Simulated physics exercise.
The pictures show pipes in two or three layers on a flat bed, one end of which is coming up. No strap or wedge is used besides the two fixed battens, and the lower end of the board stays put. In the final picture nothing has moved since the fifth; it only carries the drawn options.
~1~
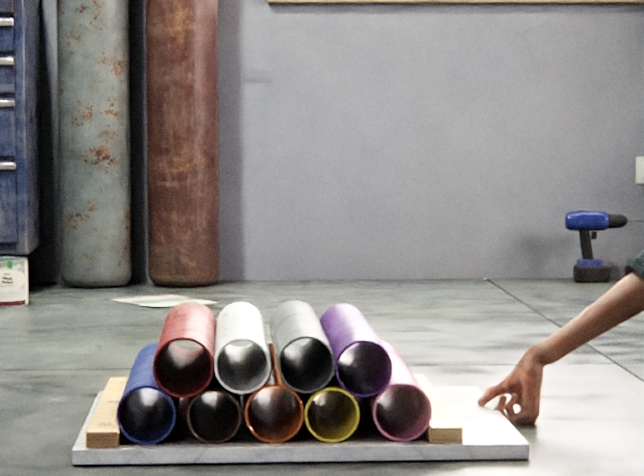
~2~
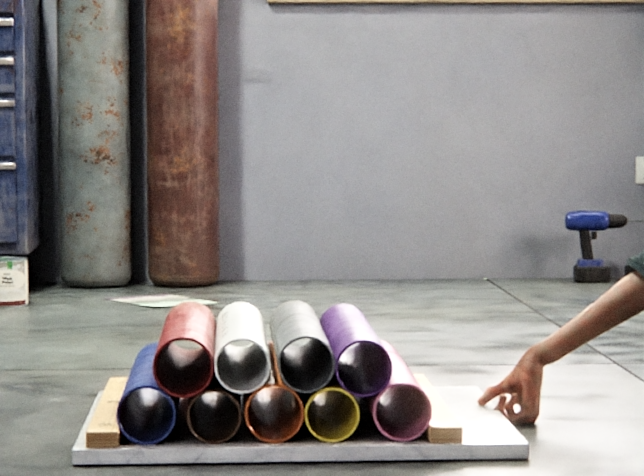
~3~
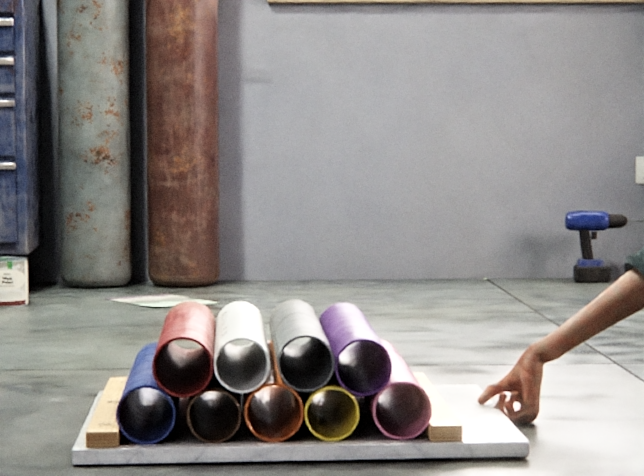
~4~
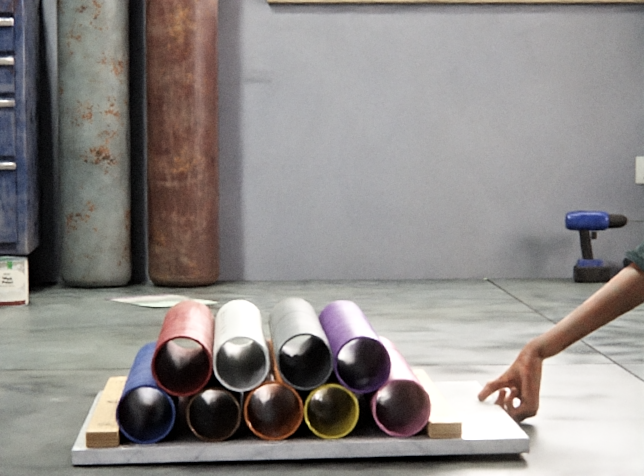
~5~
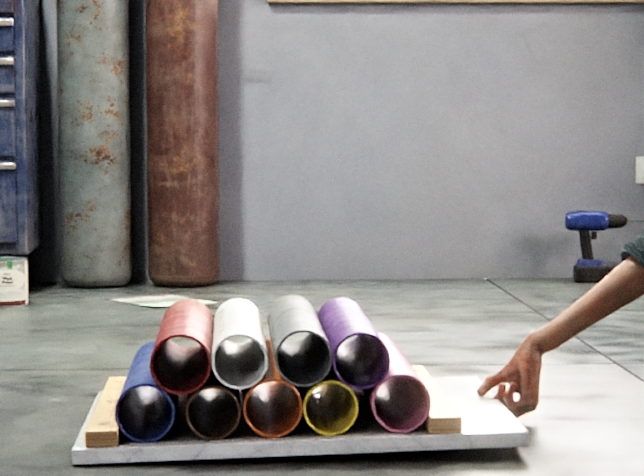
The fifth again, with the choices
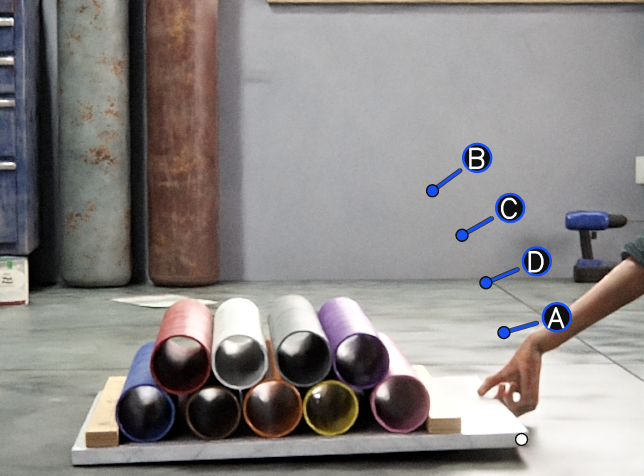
A white board on a grey floor is lifted very slightly at its right end by a hand reaching in from the right, its pipes shifting barely with it, in a still, near floor-level view. Blue, brown, orange, yellow and pink pipes lie between wooden blocks beneath red, white, grey and purple ones. Behind are two rusty cylinders, a blue cabinet and a blue drill by a grey wall.
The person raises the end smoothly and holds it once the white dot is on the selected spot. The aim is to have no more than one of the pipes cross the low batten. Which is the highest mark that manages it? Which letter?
D is the limit.
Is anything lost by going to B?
At B: Yes.
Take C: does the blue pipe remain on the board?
Yes.
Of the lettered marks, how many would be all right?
The number is two.
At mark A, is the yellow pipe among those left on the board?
The yellow pipe: Yes.
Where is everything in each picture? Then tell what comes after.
In the first frame, red pipe (184, 368); grey pipe (307, 364); white pipe (243, 366).
In the second frame, white pipe (243, 366); board (295, 414).
In the third frame, board (295, 413); pink pipe (402, 410); yellow pipe (332, 414).
In the fourth frame, board (295, 411); blue pipe (145, 414); orange pipe (274, 411); brown pipe (214, 415).
In the fifth frame, board (295, 409); blue pipe (145, 413); brown pipe (213, 413).
On the marked copy, A at (504, 333); B at (433, 190); C at (462, 235); D at (486, 282); the white dot at (522, 439).
With D. Early on, board at 15°.
Further on, board at 22°.
At the end, board at 22°, one over the low batten (red).
As for the rest, A none over the low batten; B four over the low batten (purple, red, grey, white); C four over the low batten (purple, red, grey, white).
